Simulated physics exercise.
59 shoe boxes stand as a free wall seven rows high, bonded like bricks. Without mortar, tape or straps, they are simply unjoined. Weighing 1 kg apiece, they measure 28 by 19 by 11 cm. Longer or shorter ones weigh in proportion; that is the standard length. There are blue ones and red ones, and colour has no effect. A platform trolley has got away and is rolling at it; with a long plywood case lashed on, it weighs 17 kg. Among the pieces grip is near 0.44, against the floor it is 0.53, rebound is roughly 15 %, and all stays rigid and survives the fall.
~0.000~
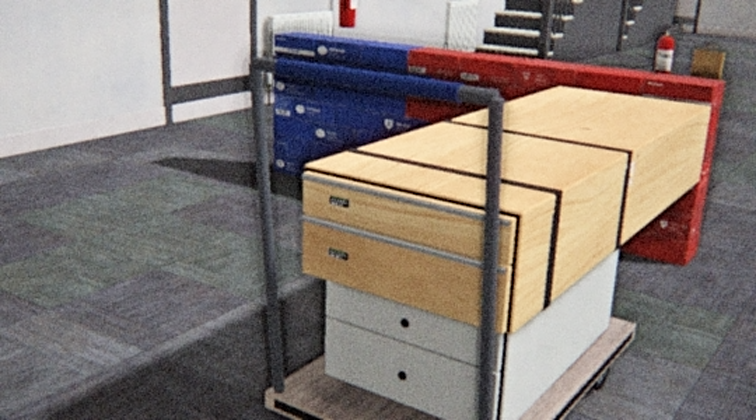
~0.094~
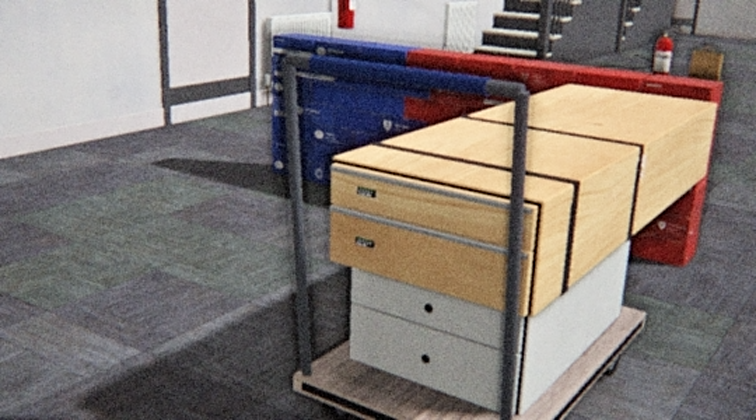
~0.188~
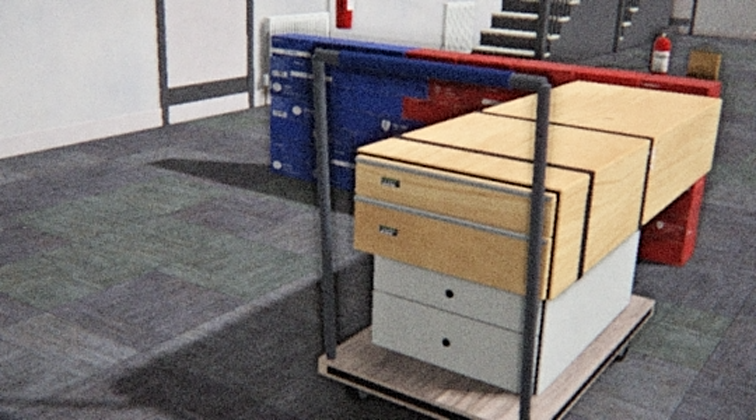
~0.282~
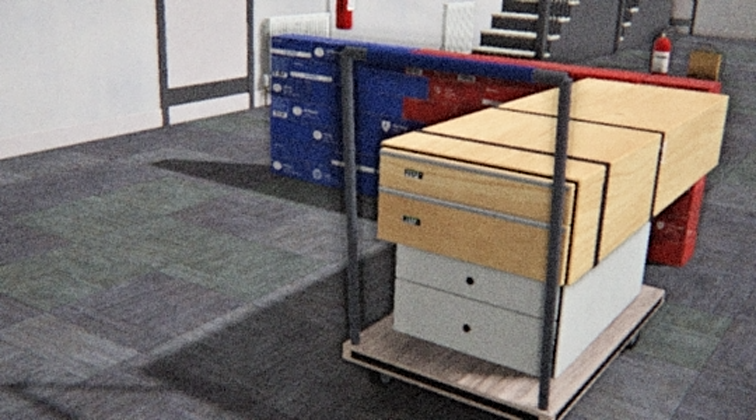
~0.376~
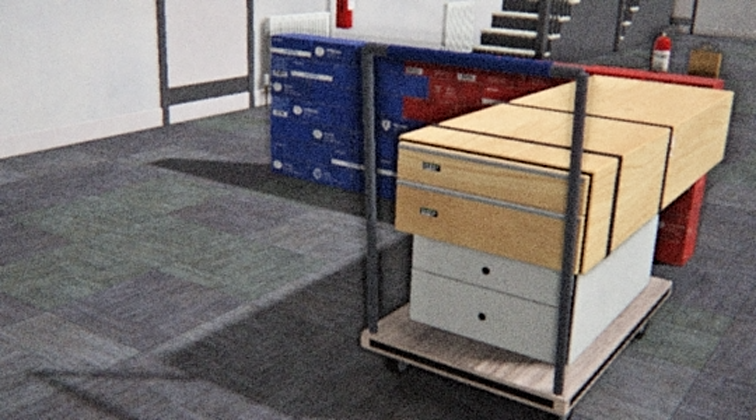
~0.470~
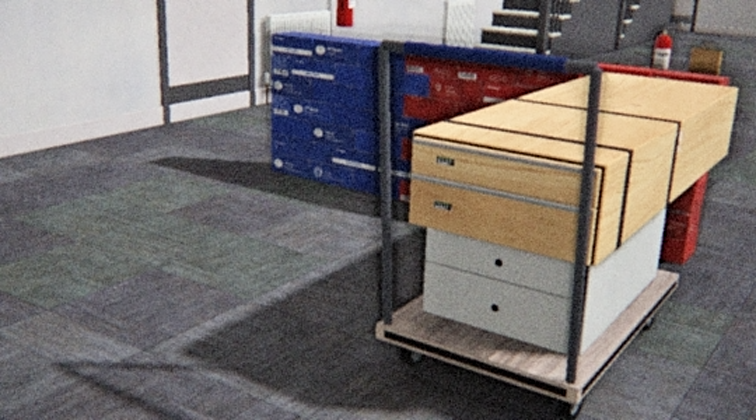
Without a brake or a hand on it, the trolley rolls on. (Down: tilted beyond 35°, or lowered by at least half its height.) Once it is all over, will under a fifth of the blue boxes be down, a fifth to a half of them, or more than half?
When it settles, fewer than one in five will be down.
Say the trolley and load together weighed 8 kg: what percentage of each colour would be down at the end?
The split would be blue 0, then red 20 per cent.
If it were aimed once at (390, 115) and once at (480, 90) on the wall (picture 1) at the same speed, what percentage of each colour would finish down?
Down by colour - blue: 0%, then 10%; red: 0%, then 30%.
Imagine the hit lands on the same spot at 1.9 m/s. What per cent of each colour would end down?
Result - blue: 0%; red: 20%.
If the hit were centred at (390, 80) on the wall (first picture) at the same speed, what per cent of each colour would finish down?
Result - blue: 30 %; red: 10 %.
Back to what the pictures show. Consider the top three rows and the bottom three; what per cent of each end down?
30% and 0%.
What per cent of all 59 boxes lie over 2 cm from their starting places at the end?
That comes to 20 in a hundred.
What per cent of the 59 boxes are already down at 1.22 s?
By then 20 %.
By 0.56 s, load 17 cm past the wall's line, still rolling; none of the 24 blue boxes down (0 of 59 in all colours); top blue box unmoved; top red box tilted 11°.
By 0.76 s, load 25 cm past the wall's line, still rolling; none of the 24 blue boxes down (8 of 59 in all colours); top blue box unmoved; top red box tilted 52°, 15 cm lower.
By 0.96 s, load 31 cm past the wall's line, still rolling; none of the 24 blue boxes down (8 of 59 in all colours); top blue box unmoved; top red box on its side.
By 1.22 s, load 37 cm past the wall's line, still rolling; none of the 24 blue boxes down (11 of 59 in all colours); top blue box unmoved; top red box on its side.
When it is over (1.8 s), load 47 cm past the wall's line, still rolling; none of the 24 blue boxes down (11 of 59 in all colours); top blue box unmoved; top red box upside down. That is 0 per cent. In pixels of the last frame, middles, top blue box near (390, 56), top red box near (689, 189).
